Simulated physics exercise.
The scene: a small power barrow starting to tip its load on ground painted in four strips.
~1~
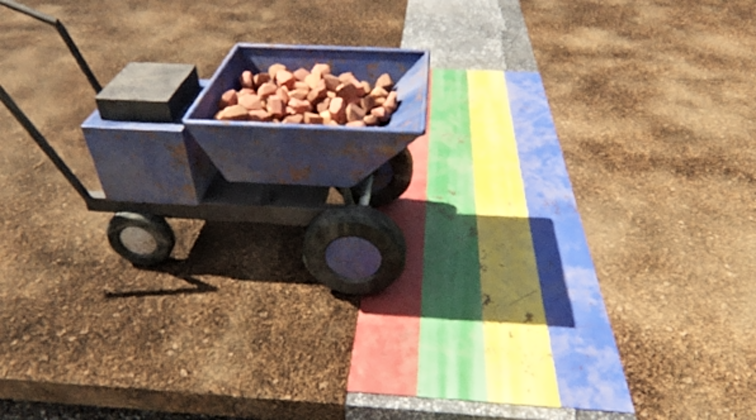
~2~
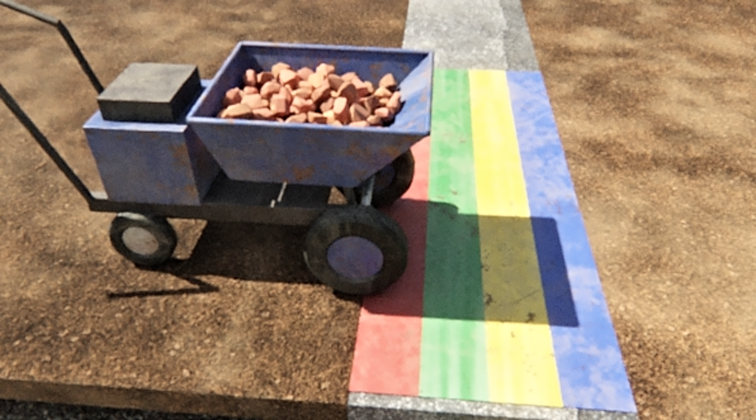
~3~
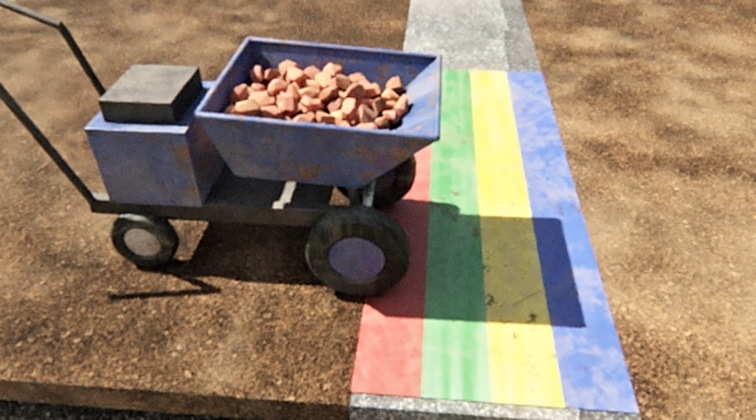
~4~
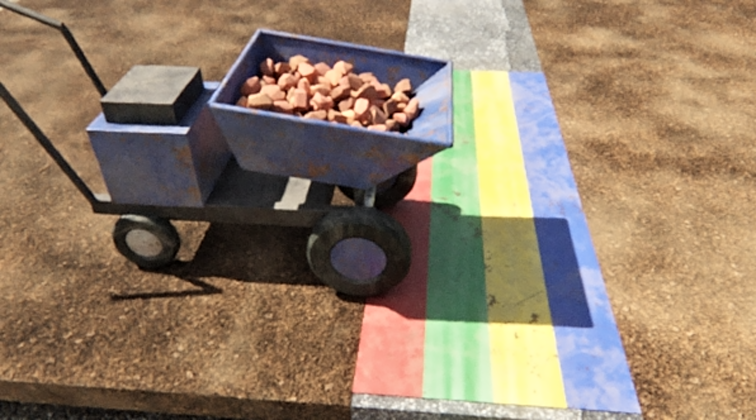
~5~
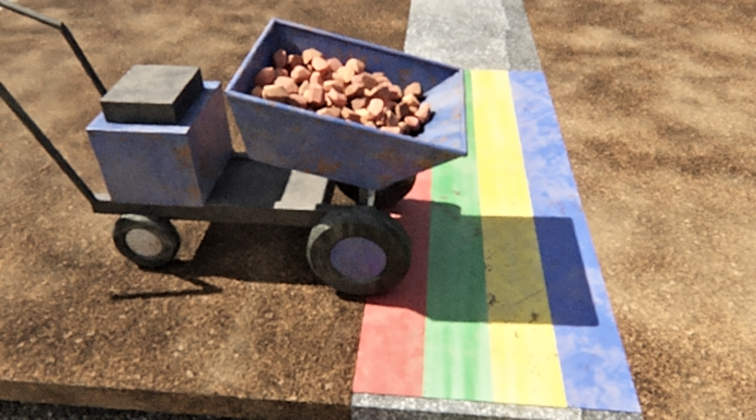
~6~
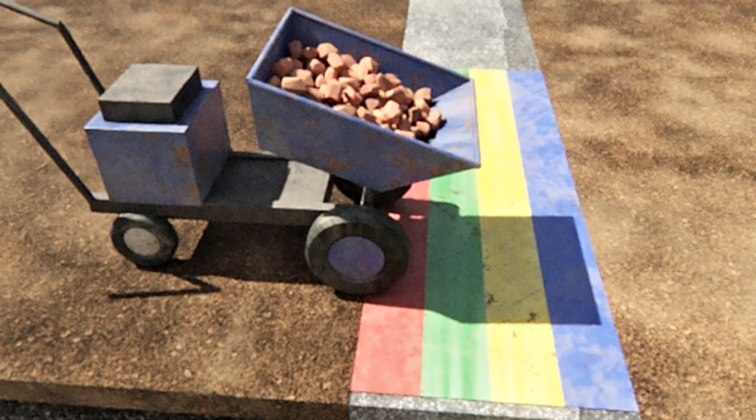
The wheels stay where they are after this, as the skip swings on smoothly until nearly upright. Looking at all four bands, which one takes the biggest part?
That would be the blue band.
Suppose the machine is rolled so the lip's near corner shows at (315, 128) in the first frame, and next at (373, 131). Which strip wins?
At the first spot that green strip, at the second yellow.
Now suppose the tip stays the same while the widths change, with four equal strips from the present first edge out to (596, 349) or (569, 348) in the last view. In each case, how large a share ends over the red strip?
Shares in order: Close to 0 %; close to 0 %.
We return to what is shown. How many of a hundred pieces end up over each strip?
I'd put the red strip near 0, the green strip near 0, the yellow strip near 20 and the blue strip near 35.
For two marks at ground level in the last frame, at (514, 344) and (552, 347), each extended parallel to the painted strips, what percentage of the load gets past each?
In turn 70 and 50 in a hundred.
Soon, skip tipped steeply; all in the skip.
A while on, skip tipped right over; most in the skip; a small part over the yellow strip; a small part over the blue strip; a stray few off the paint.
Towards the end, skip tipped right over; about a third in the skip; about a quarter over the yellow strip; about a third over the blue strip; a small part off the paint.
Finally, skip tipped right over; about a quarter in the skip; none over the red strip; none over the green strip; about a quarter over the yellow strip; about a third over the blue strip; a small part off the paint.
